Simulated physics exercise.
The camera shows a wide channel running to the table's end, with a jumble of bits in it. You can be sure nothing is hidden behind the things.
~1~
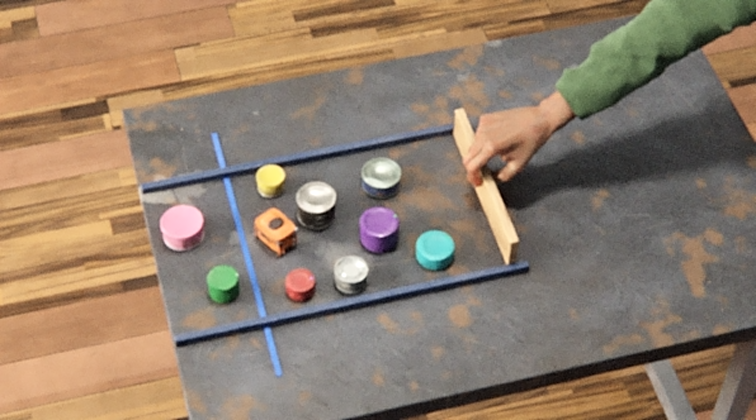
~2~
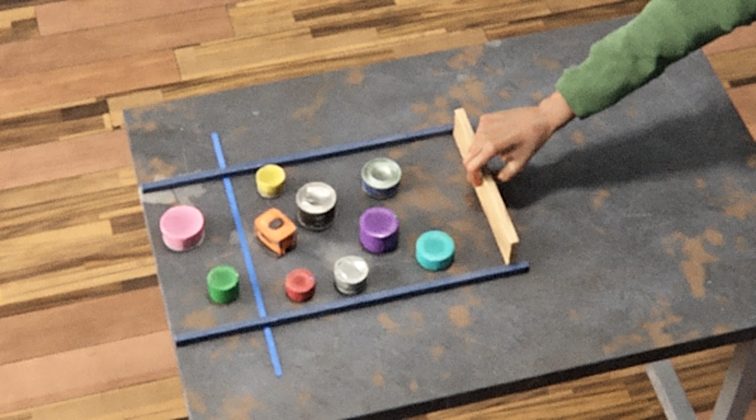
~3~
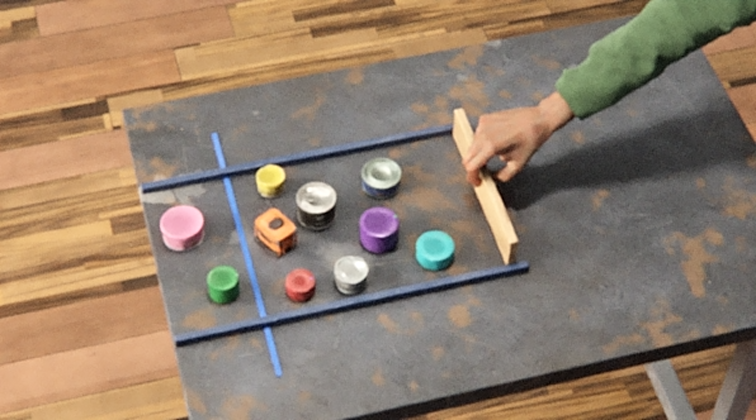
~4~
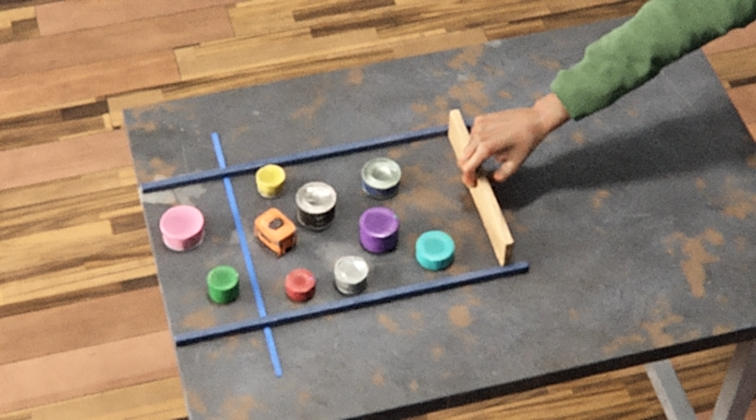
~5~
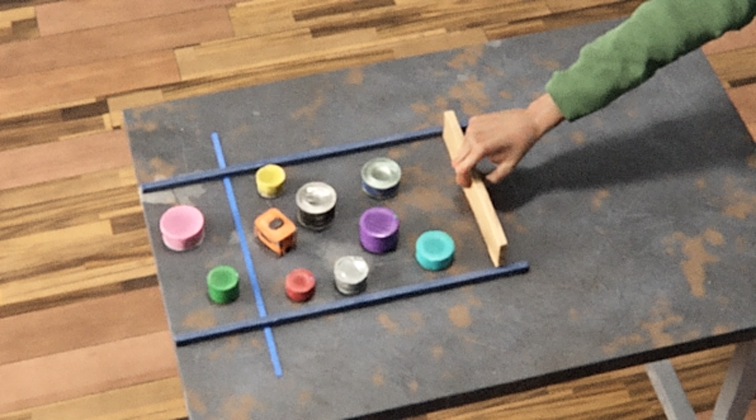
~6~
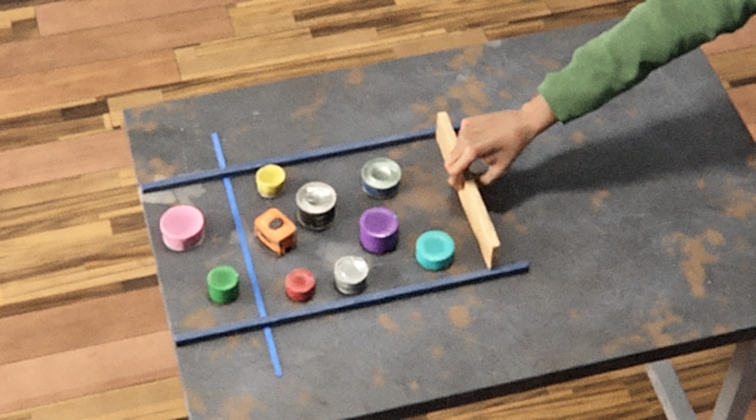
A dark, rust-blotched tabletop stands over a wood-plank floor, seen from above at a slant by a still camera. Between two long dark-blue strips crossed by a brighter blue tape sit small pots in yellow, black, purple, teal, red, green and grey and an orange case, with a pink one left of the tape. At right, a green-sleeved hand holds an upright wooden board, at first still, then slides it slightly left, while the pots stay put.
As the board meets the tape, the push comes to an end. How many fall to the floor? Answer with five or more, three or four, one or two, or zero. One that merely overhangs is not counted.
The count that falls is zero.
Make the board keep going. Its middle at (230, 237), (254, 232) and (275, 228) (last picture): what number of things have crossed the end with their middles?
1; 0; 0.
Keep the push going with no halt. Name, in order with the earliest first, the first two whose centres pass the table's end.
The order is the red lid, then the pink tin.
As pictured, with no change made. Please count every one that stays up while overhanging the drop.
The overhang total is 1.
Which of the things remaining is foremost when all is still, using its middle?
Foremost: The red lid.
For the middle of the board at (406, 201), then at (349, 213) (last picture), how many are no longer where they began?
I get 2 at the one place and 6 at the other.
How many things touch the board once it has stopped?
Number: 4.
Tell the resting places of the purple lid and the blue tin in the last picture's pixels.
Taking them in turn, first comes (231, 262), then (215, 206).
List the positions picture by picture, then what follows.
In the first picture, pink tin (183, 228); green lid (224, 284); orange case (276, 232); board (485, 185); tape (245, 247).
In the second picture, green lid (224, 284); purple lid (379, 230).
In the third picture, orange case (276, 232); red lid (301, 285).
In the fourth picture, pink tin (183, 228); blue tin (381, 179).
In the fifth picture, green lid (224, 284); grey tin (351, 275).
In the sixth picture, pink tin (183, 228); green lid (224, 284); orange case (276, 232); board (467, 189); tape (245, 247).
Early on, none off yet; pink tin at rest near (183, 228); green lid at rest near (224, 284); orange case at rest near (276, 232).
Finally, the number that fall off is zero.
